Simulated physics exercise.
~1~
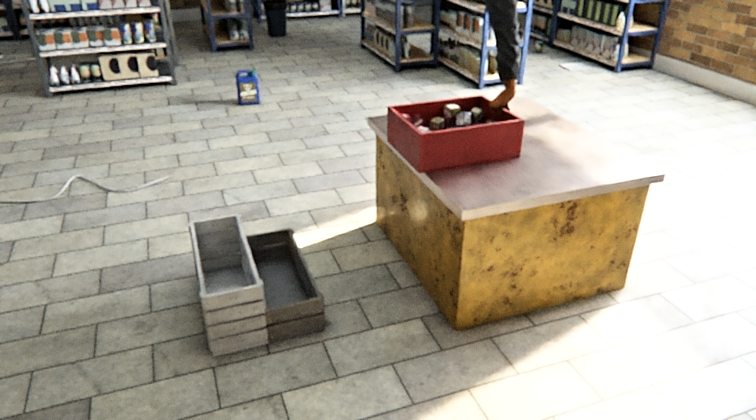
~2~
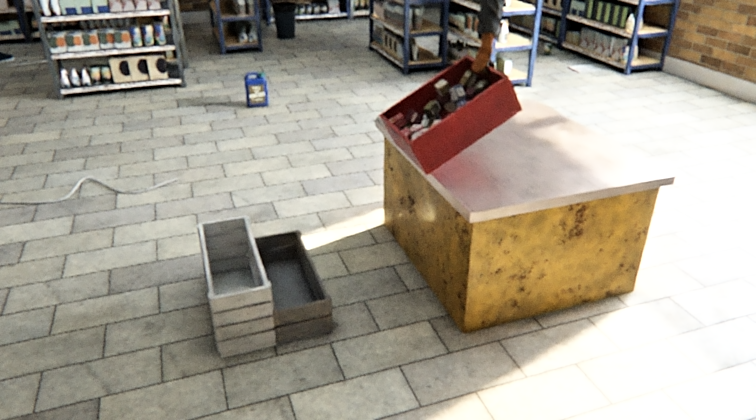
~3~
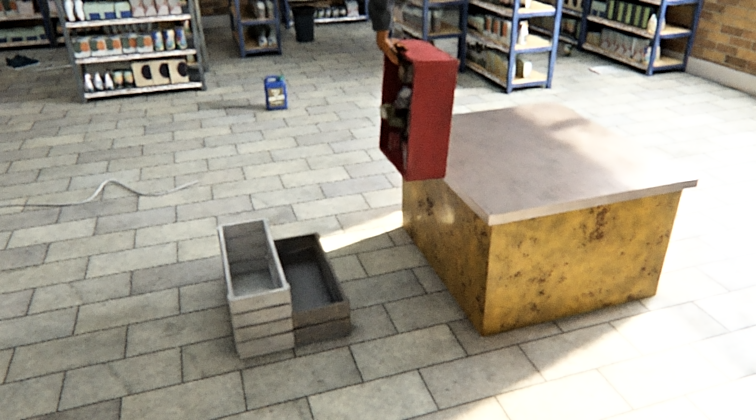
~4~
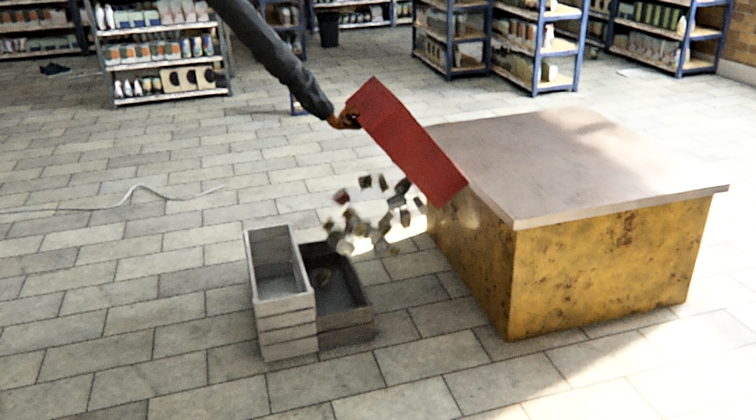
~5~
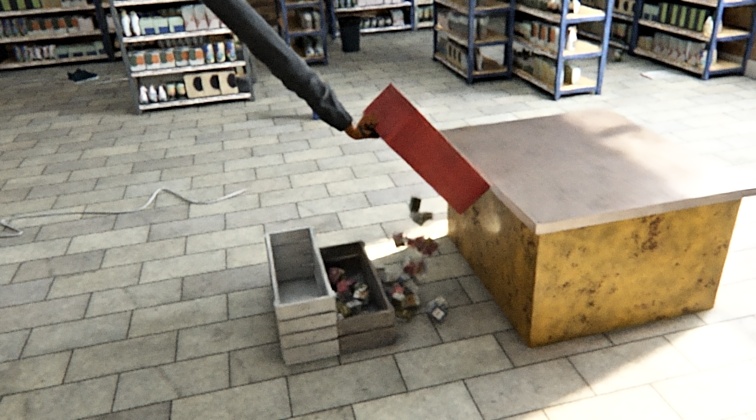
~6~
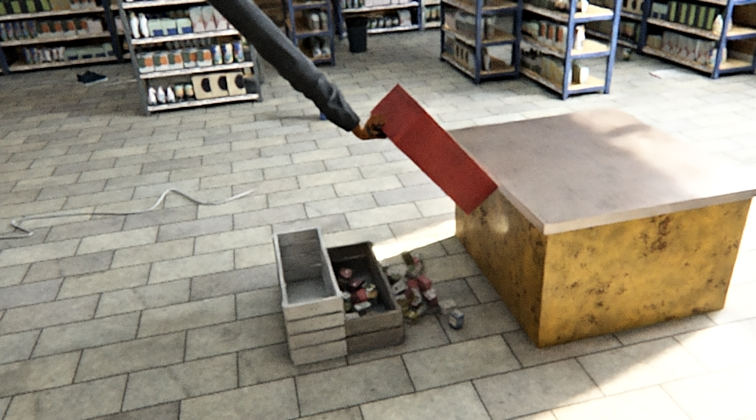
A gloved arm tips a red crate, spilling small cartons into a trough and onto the ground.
